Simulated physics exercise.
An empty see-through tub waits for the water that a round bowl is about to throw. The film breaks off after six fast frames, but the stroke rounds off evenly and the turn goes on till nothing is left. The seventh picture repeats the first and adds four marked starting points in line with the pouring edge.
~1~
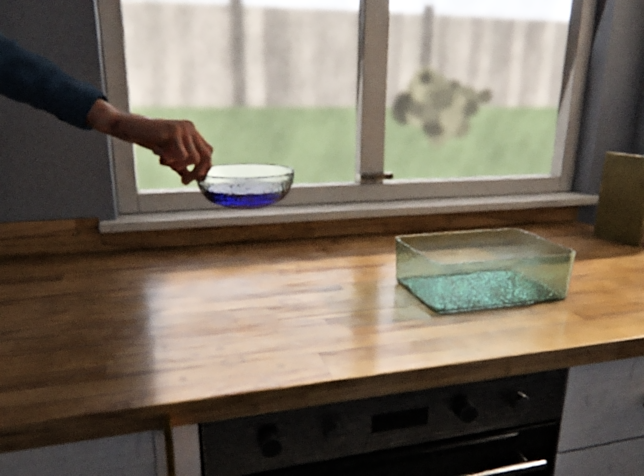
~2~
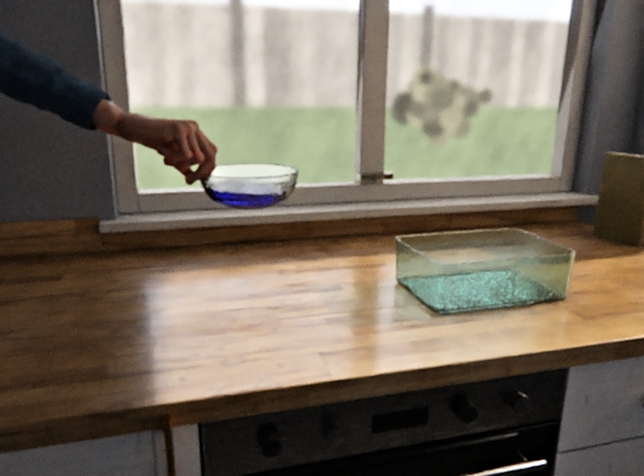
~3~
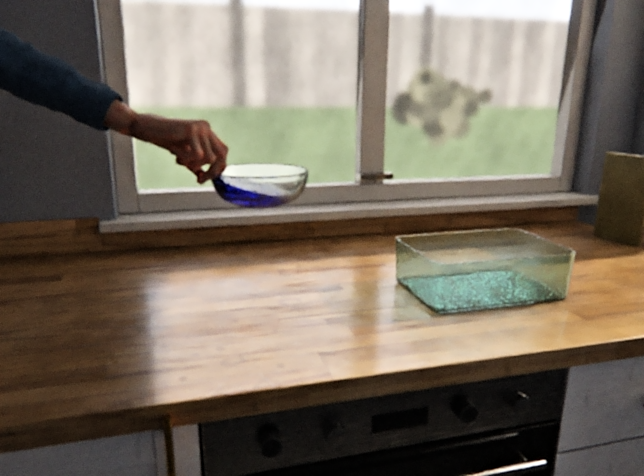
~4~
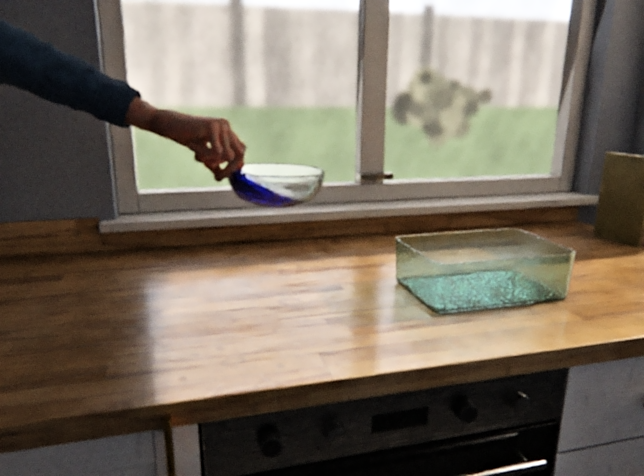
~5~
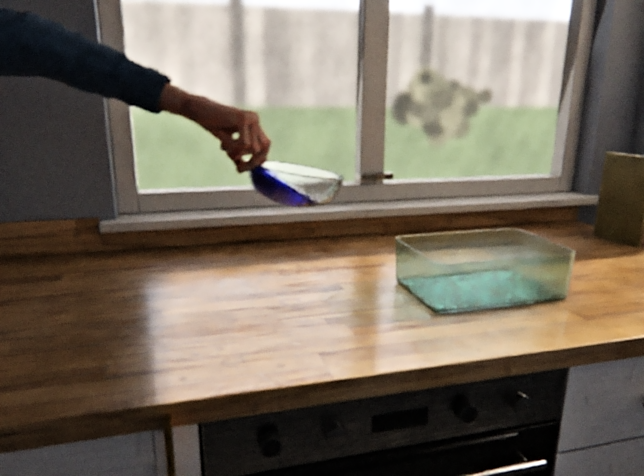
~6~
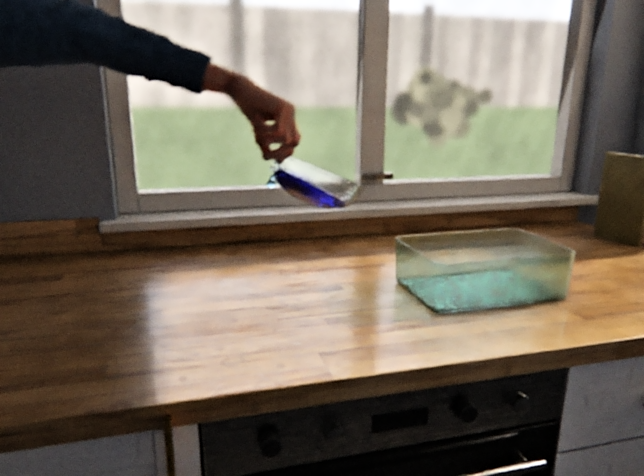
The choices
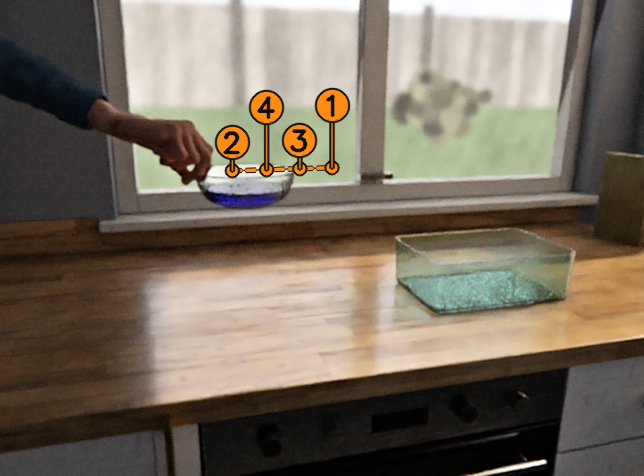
A hand moves a round bowl of blue liquid right above a counter and tilts it.
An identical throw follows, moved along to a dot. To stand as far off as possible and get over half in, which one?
4 is the one.
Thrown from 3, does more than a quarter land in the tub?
Yes.
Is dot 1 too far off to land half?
No.
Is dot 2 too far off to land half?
Yes, it does.
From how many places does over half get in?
Three.
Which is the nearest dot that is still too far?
That is dot 2.
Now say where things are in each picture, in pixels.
The first picture shows upright, lip at (292, 168); tub from (430, 312) to (564, 297); nothing has left yet.
The second picture shows upright, lip at (295, 168); nothing has left yet.
The third picture shows upright, lip at (306, 168); nothing has left yet.
The fourth picture shows upright, lip at (321, 169); nothing has left yet.
The fifth picture shows tipped about 10°, lip at (340, 175); nothing has left yet.
The sixth picture shows tipped about 22°, lip at (359, 184); nothing has left yet.
On the marked copy, 1 at (332, 167); 2 at (232, 170); 3 at (299, 168); 4 at (266, 169).
With 1, about 89 % lands in the tub, 8 % falls short and 3 % goes beside or beyond.
With 2, about 27 % lands in the tub, 69 % falls short and 4 % goes beside or beyond.
With 3, about 83 % lands in the tub, 8 % falls short and 9 % goes beside or beyond.
With 4, about 66 % lands in the tub, 28 % falls short and 6 % goes beside or beyond.
